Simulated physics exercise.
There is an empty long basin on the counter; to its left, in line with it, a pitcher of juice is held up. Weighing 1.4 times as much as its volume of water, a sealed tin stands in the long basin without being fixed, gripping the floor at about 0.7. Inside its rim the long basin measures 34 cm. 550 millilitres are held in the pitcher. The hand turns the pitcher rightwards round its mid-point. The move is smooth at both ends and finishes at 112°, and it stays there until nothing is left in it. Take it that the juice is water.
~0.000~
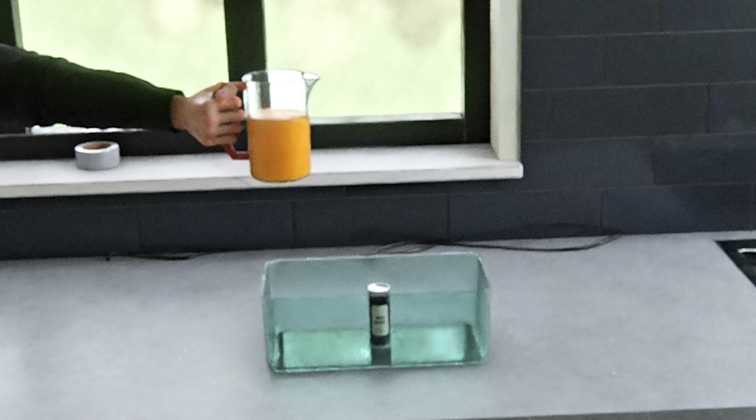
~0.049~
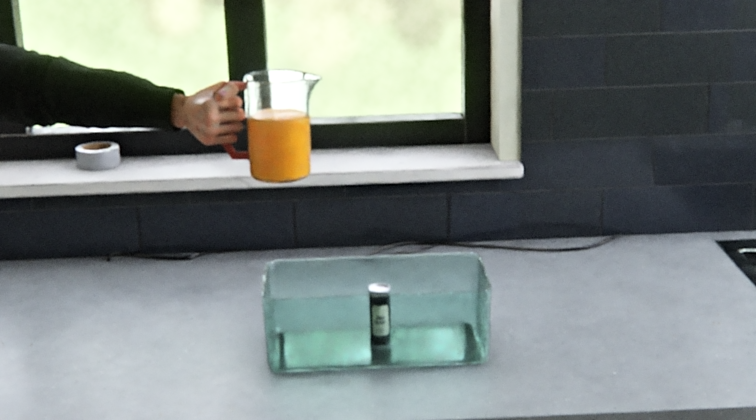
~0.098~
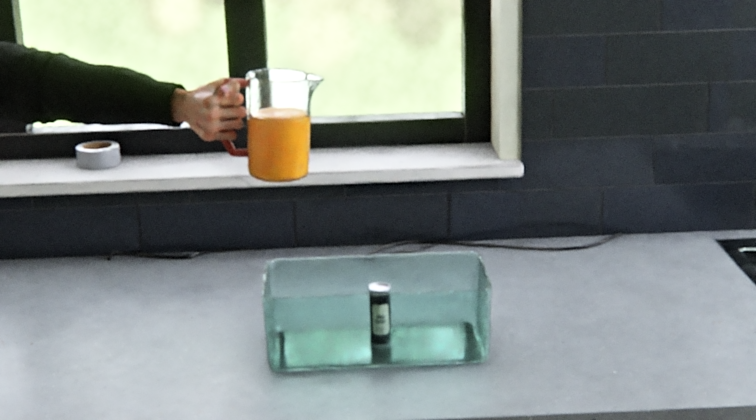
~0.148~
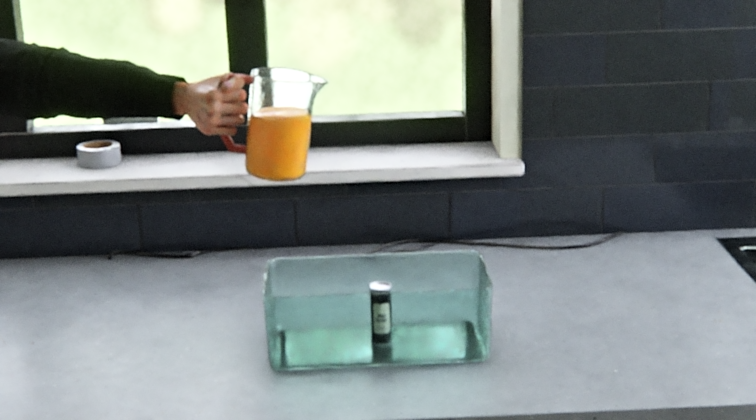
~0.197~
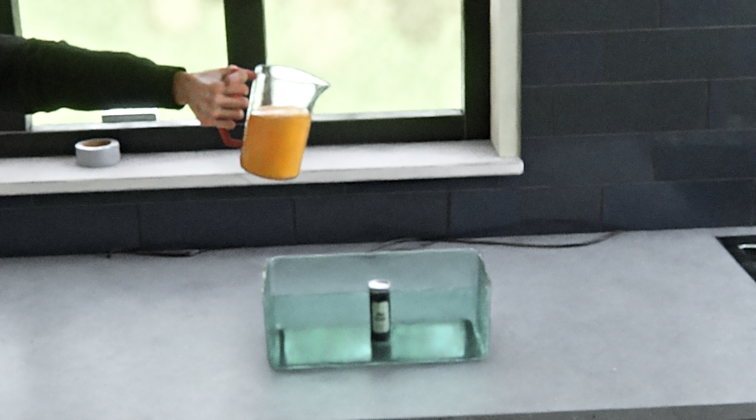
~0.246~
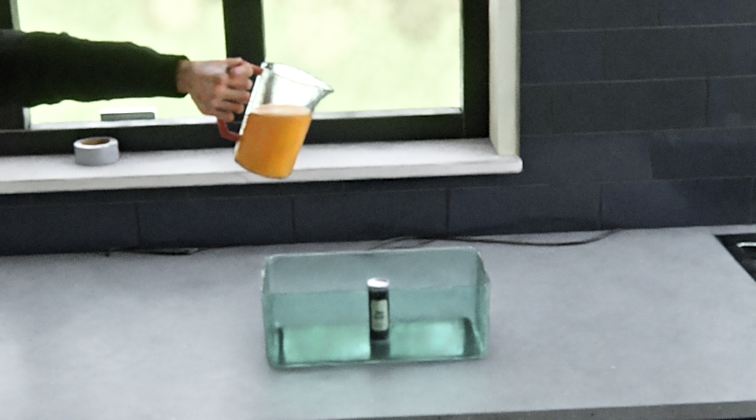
A hand in a dark sleeve holds a clear pitcher of orange juice upright, then turns it gradually clockwise, its spout leaning rightwards while the juice stays level inside. Below it on a grey counter sits a long greenish glass basin with a small dark, pale-labelled tin inside. The steady view looks slightly down on a kitchen with dark tiles, a window and a roll of tape on its white sill.
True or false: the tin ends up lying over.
False.
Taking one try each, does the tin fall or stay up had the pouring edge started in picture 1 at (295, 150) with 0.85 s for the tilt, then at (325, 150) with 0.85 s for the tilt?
The tin stays vertical the first time and overturns the second time.
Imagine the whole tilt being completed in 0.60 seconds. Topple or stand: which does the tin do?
Then the tin does not tip.
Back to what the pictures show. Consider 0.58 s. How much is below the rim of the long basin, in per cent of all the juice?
0 %, more or less.
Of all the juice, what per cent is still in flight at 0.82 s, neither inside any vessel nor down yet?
I'd say some 40 per cent is in the air.
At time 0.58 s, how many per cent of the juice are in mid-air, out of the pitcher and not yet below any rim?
10 %.
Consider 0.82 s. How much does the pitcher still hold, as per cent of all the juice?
Close to 30 percent of the whole amount.
After 0.58 s the tilt is 86° and 91 per cent is still to pour; the tin stands where it began.
After 0.82 s the tilt is 112° and 30 per cent is still to pour; the tin stands where it began.
After 1.07 s the tilt is 112° and 2 per cent is still to pour; the tin stands where it began.
After 1.35 s the tilt is 112° and 0 per cent is still to pour; the tin stands where it began.
In the end the tin stands where it began.
